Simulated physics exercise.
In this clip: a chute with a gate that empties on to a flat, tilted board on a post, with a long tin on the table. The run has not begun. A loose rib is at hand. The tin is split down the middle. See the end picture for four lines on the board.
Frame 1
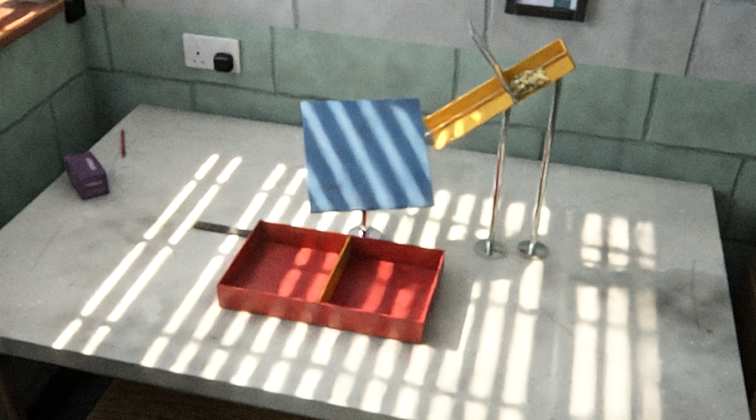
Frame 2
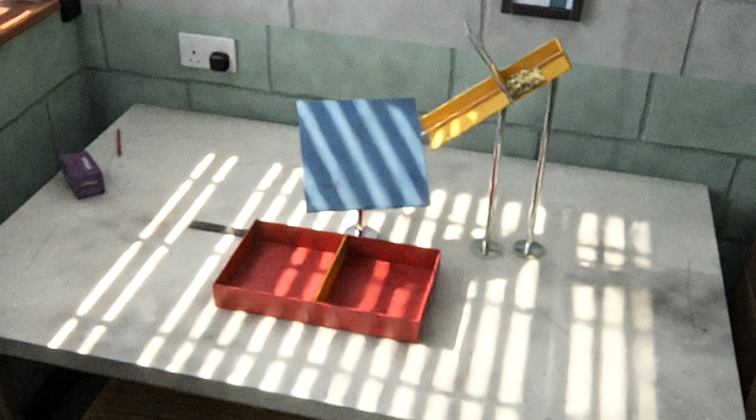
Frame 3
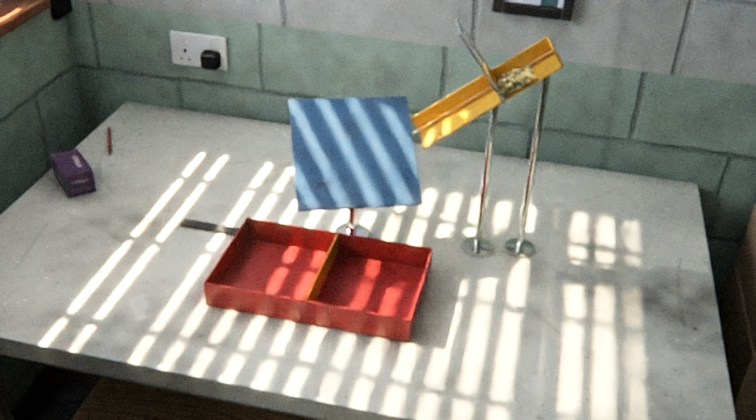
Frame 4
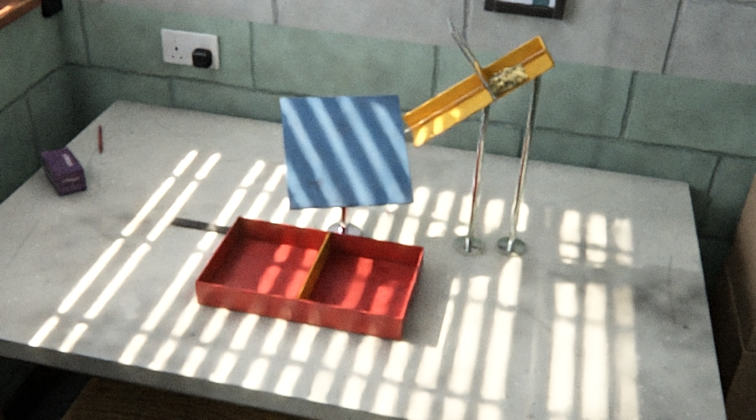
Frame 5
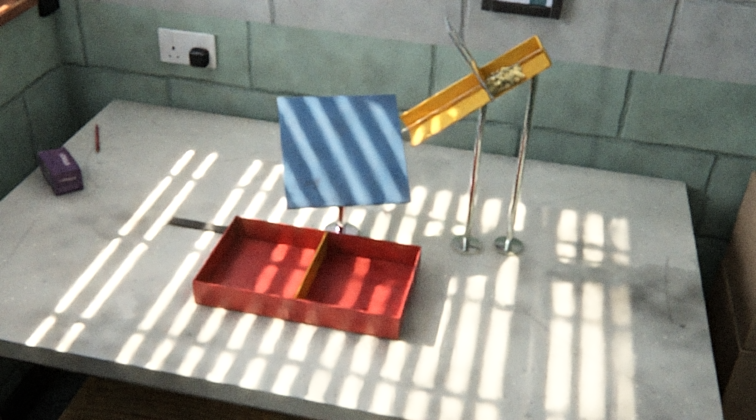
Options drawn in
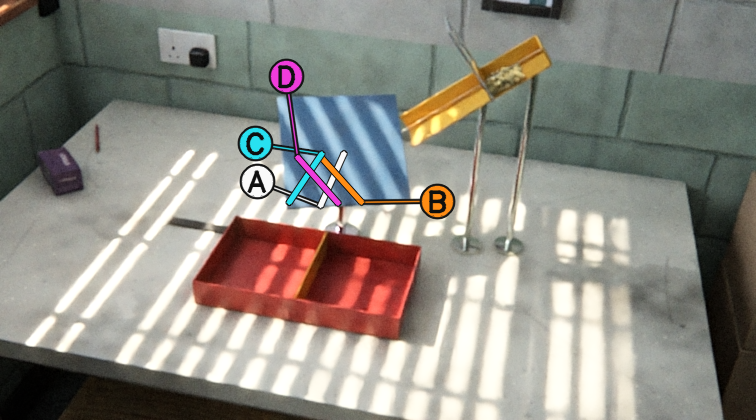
A blue tilted board stands behind a divided red tin as the view drifts slightly.
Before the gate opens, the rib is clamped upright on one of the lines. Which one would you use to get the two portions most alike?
Take C.
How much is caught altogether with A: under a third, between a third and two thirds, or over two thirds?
Over two thirds.
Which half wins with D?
The right half.
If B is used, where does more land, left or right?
The right half.
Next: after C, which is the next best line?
A it is.
On the marked copy, line A from (343, 153) to (320, 205); line B from (320, 156) to (361, 202); line C from (321, 153) to (289, 202); line D from (297, 157) to (338, 203).
With A, of what is caught, about a quarter in the left half, most in the right.
With B, of what is caught, a stray few in the left half, nearly all in the right.
With C, of what is caught, about half in the left half, about half in the right.
With D, of what is caught, none in the left half, all in the right.
